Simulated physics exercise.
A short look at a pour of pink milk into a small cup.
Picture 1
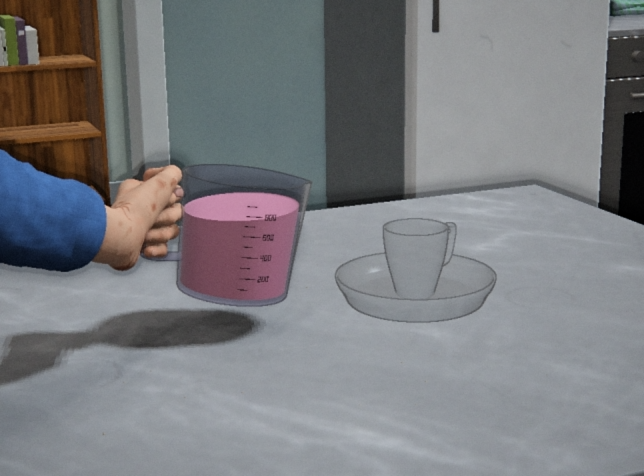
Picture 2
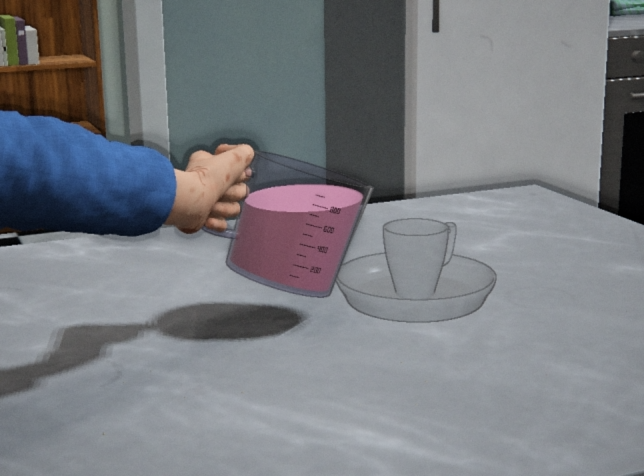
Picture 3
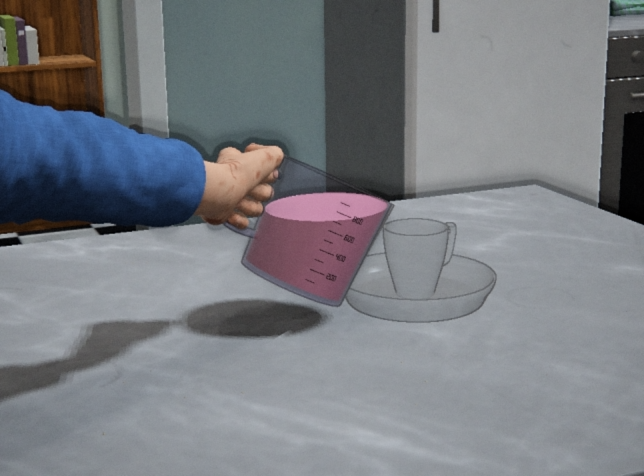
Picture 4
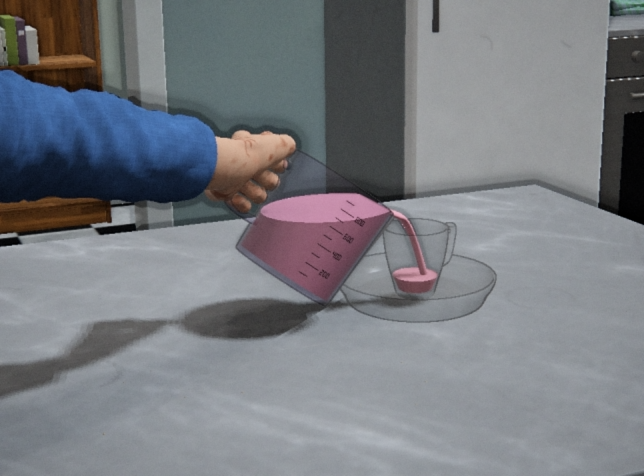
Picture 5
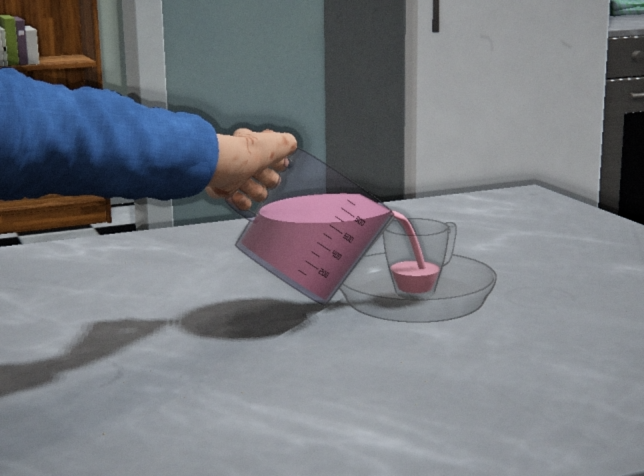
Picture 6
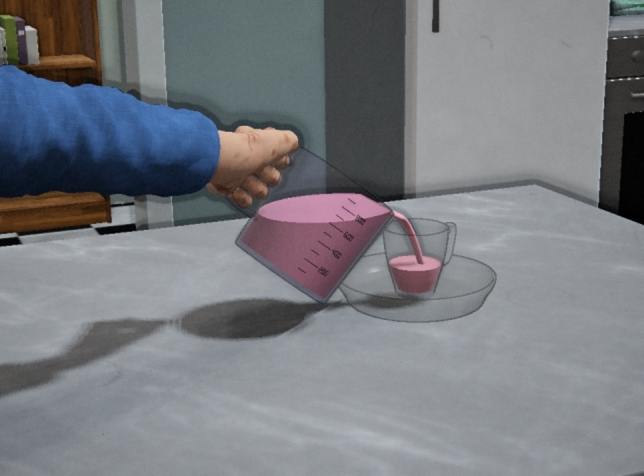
On a grey marbled tabletop, a hand in a blue sleeve moved a clear jug of pink milk to the right, tilted it, and poured a thin stream into a small glass cup on a saucer.
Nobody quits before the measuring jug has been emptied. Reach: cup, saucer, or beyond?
The cup will not manage, and neither will the saucer.
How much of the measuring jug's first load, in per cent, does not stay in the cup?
Around 75 in a hundred.
A moment on, the cup is full to the brim; the saucer is wet, with room to spare.
Further on, the cup is full to the brim; the saucer is full and running over.
When it is over, the cup is full to the brim; the saucer is full and running over.
